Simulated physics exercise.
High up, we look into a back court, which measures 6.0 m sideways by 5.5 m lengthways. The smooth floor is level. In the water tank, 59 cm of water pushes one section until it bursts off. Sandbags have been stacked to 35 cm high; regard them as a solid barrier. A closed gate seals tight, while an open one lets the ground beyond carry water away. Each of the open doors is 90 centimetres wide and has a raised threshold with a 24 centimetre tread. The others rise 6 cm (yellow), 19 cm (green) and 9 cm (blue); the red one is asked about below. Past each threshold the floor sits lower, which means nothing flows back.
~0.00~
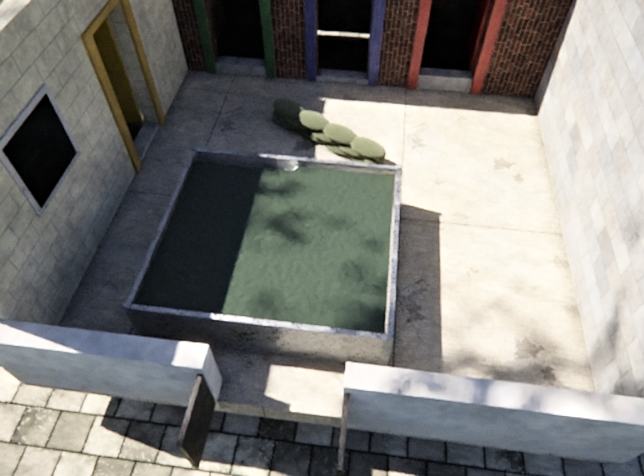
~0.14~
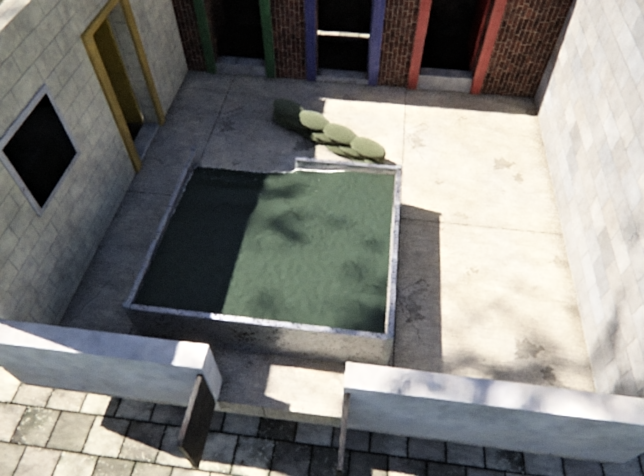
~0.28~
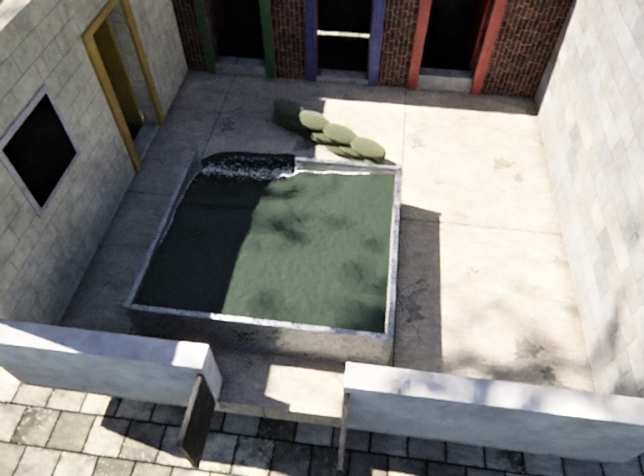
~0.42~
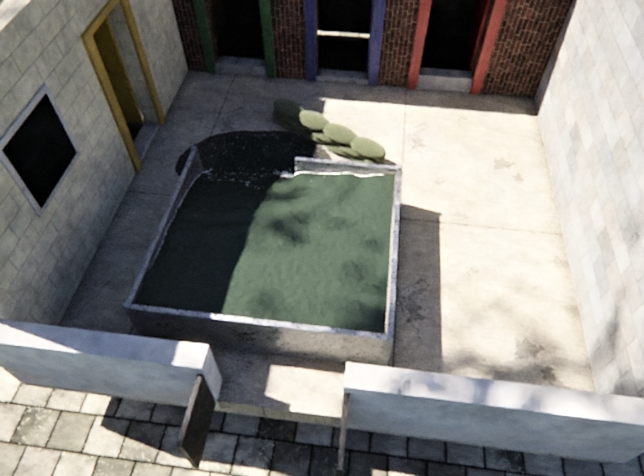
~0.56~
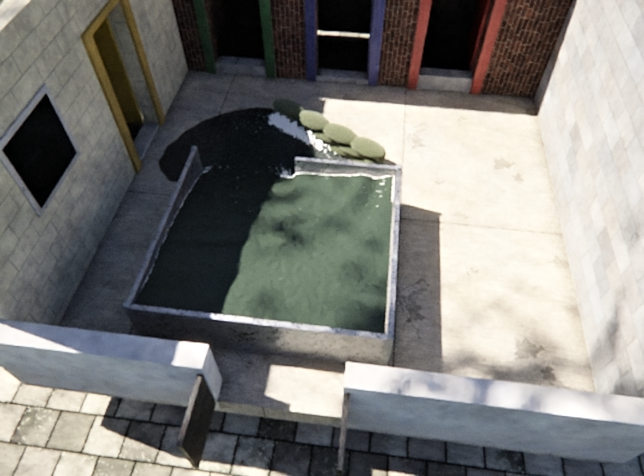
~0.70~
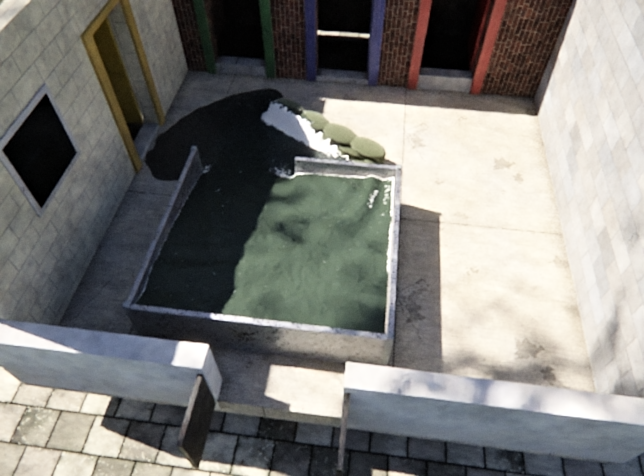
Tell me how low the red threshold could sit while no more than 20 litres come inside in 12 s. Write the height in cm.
At least 7.5 cm or so.
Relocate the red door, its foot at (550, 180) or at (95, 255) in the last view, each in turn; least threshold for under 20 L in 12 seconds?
Around 12.5 and 9.0 cm respectively.
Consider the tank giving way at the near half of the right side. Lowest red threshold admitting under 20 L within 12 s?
If so: Around 19 cm.
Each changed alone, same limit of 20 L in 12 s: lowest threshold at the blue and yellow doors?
Some 6.0 cm for blue, some 17 cm for yellow.
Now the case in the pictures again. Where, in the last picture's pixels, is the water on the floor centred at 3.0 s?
Centre of the water: Approx. (265, 194) px.
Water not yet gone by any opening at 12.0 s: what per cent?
Close to 80 per cent is still present.
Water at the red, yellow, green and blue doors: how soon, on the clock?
The red door at 3.0 s, the yellow door at 0.8 s, the green door at 0.9 s, the blue door at 1.6 s.
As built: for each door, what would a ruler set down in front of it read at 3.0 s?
Depths in cm - red: 1, yellow: 15, green: 36, blue: 8.
After 1.4 s water covers 25 % of the floor, deepest (40 cm) near (286, 129); it has not reached the red door.
After 3.0 s water covers 40 % of the floor, deepest (38 cm) near (198, 74); 1 cm at the red door, 0 litres in over its 26 cm threshold.
After 12.0 s water covers 95 % of the floor, deepest (14 cm) near (509, 416); 9 cm at the red door, 0 litres in over its 26 cm threshold.
At the red door as built, the water arrived by 3.0 s and peaked near 11 cm at 10.0 s.
With a threshold of 6 cm, 33 litres would have come in within the 12 s; with 9.5 cm, 7 litres. So under 20 litres takes about 7.5 cm.
